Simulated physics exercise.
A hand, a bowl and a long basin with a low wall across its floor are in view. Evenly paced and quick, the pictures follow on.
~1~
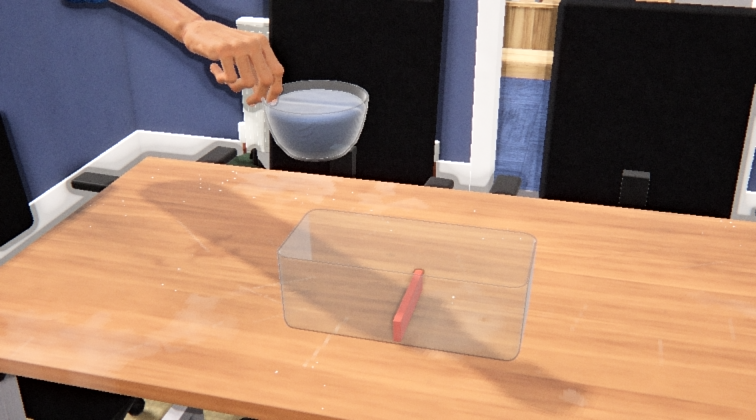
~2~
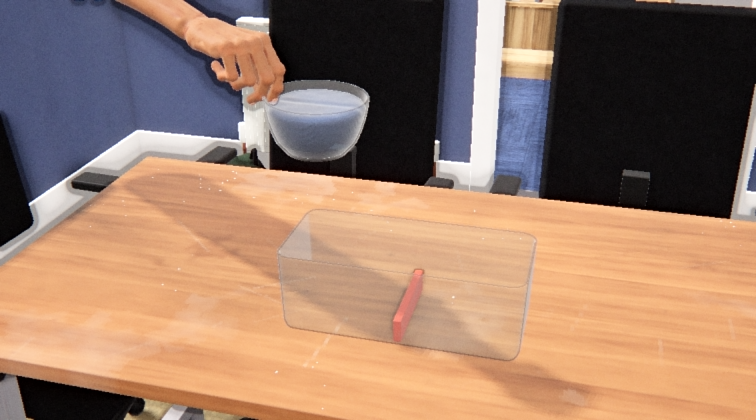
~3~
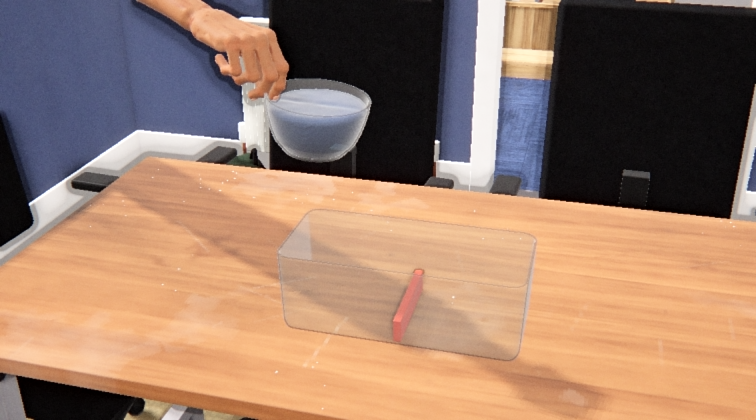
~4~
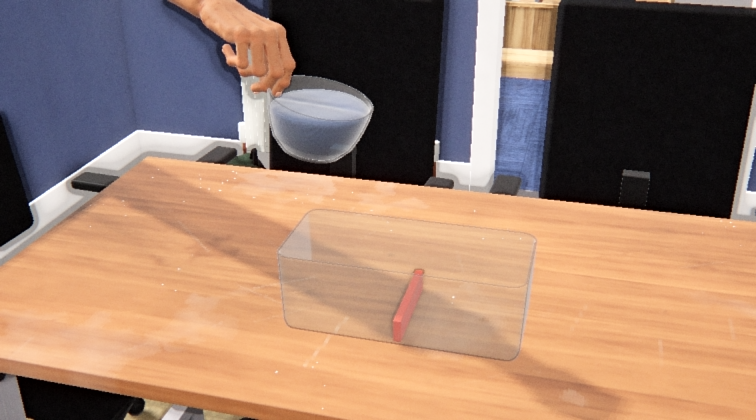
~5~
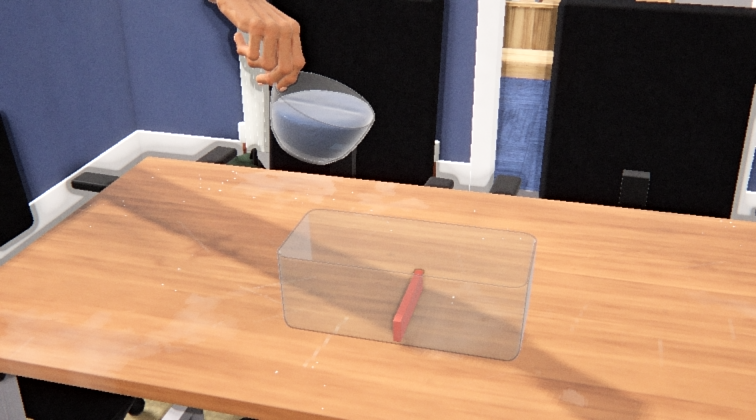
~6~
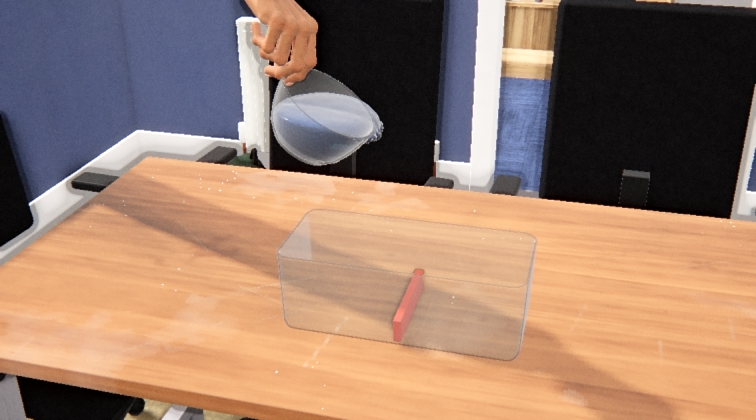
Hand tilting a clear bowl of bluish liquid rightward above a wooden table, beside a transparent basin with a low red wall.
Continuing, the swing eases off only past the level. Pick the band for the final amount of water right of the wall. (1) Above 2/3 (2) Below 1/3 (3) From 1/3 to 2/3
From 1/3 to 2/3.
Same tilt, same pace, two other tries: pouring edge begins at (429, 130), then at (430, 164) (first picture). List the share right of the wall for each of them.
Near 85 per cent for the first start, near 85 per cent for the second.
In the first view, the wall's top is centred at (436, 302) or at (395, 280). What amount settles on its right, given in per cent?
It works out to around 20 per cent for the first and around 70 per cent for the second.
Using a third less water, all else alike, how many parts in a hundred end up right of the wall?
Near 35 in a hundred.
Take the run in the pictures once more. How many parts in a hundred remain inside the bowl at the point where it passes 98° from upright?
It still holds close to 20 per cent at that lean.
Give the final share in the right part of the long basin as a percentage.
Close to 55 in a hundred.
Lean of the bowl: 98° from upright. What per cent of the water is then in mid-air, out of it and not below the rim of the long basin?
Share in flight: Approx. 50 %.
A moment on, the bowl is tipped on its side and 18 per cent is still to pour, 4 is left of the wall and 30 right of it.
Next, the bowl is tipped right over and 0 per cent is still to pour, 40 is left of the wall and 55 right of it.
Then the bowl is tipped right over and 0 per cent is still to pour, 43 is left of the wall and 55 right of it.
Later the bowl is tipped right over and 0 per cent is still to pour, 44 is left of the wall and 55 right of it.
Finally, 44 per cent lies left of the wall, 55 right of it and 2 outside.
